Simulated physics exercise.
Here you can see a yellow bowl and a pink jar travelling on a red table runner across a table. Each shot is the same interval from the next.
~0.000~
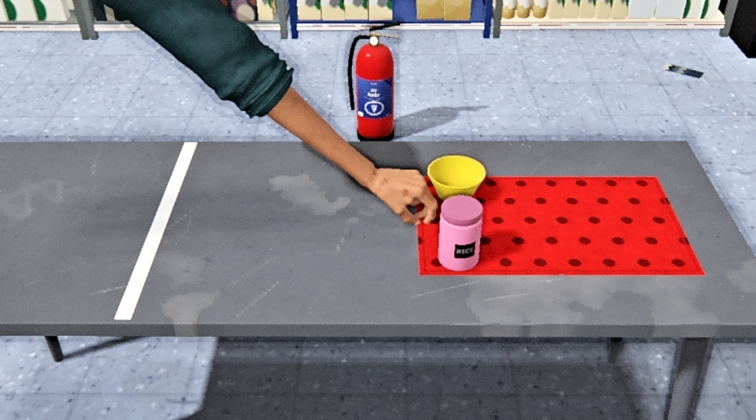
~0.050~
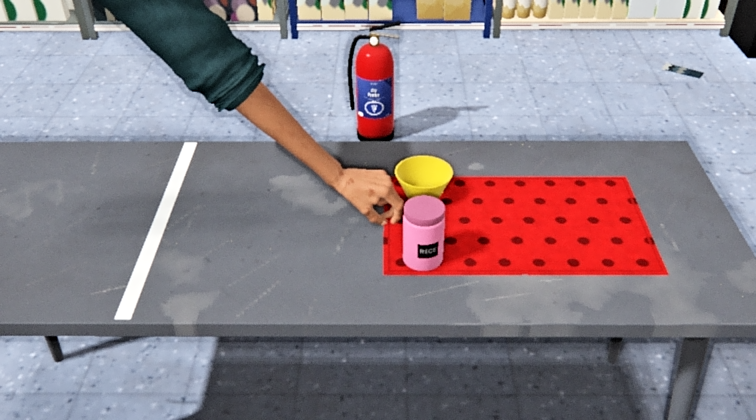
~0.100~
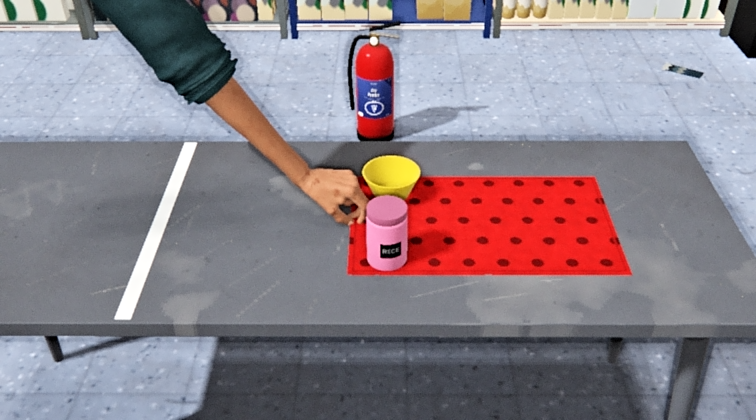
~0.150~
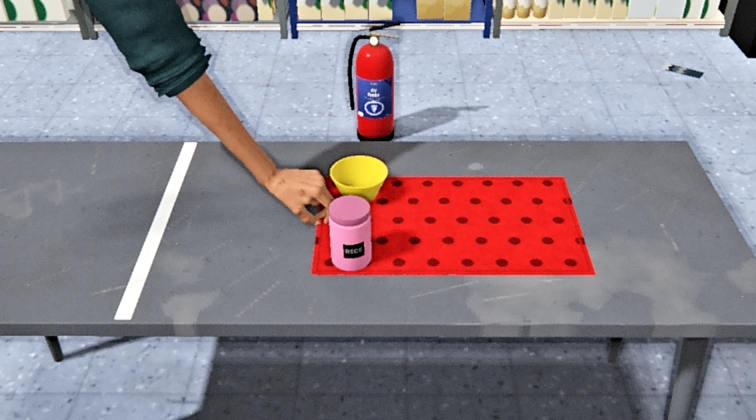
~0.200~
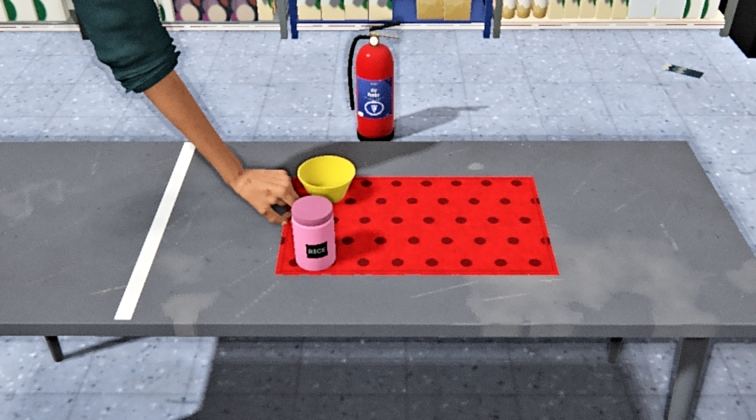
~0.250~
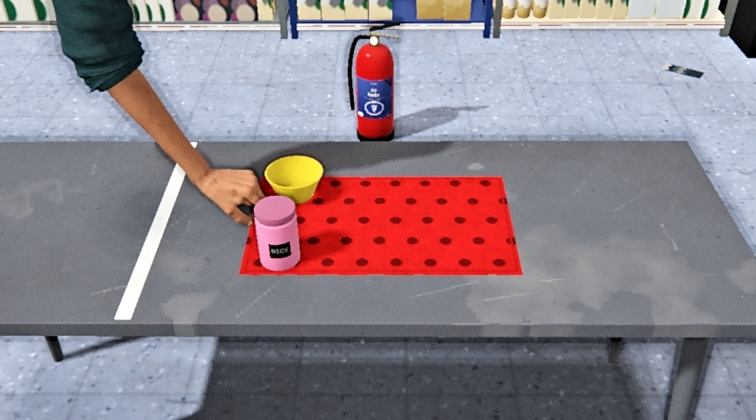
On a gray table with a white tape line, a hand pulled a red, dark-spotted table runner steadily to the left, and the yellow bowl and pink jar on it rode along toward the tape.
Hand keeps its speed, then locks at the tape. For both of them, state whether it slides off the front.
The yellow bowl does slide off the front. The pink jar does slide off the front.
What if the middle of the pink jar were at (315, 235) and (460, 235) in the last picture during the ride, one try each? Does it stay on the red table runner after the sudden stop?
Results in order: It drops off, then it sits tight.
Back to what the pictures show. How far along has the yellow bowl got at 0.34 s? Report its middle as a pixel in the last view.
About (237, 183).
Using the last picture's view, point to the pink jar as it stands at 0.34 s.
Its middle lies around (212, 233).
After 0.34 s, hem short of the tape; yellow bowl on the cloth near (238, 183); pink jar on the cloth near (212, 233).
After 0.45 s, hem at the tape; yellow bowl ahead of the hem near (171, 184); pink jar ahead of the hem near (136, 233).
At rest, hem at the tape; yellow bowl ahead of the hem near (50, 185); pink jar ahead of the hem. The yellow bowl slides clear of the cloth and the pink jar leaves the cloth.
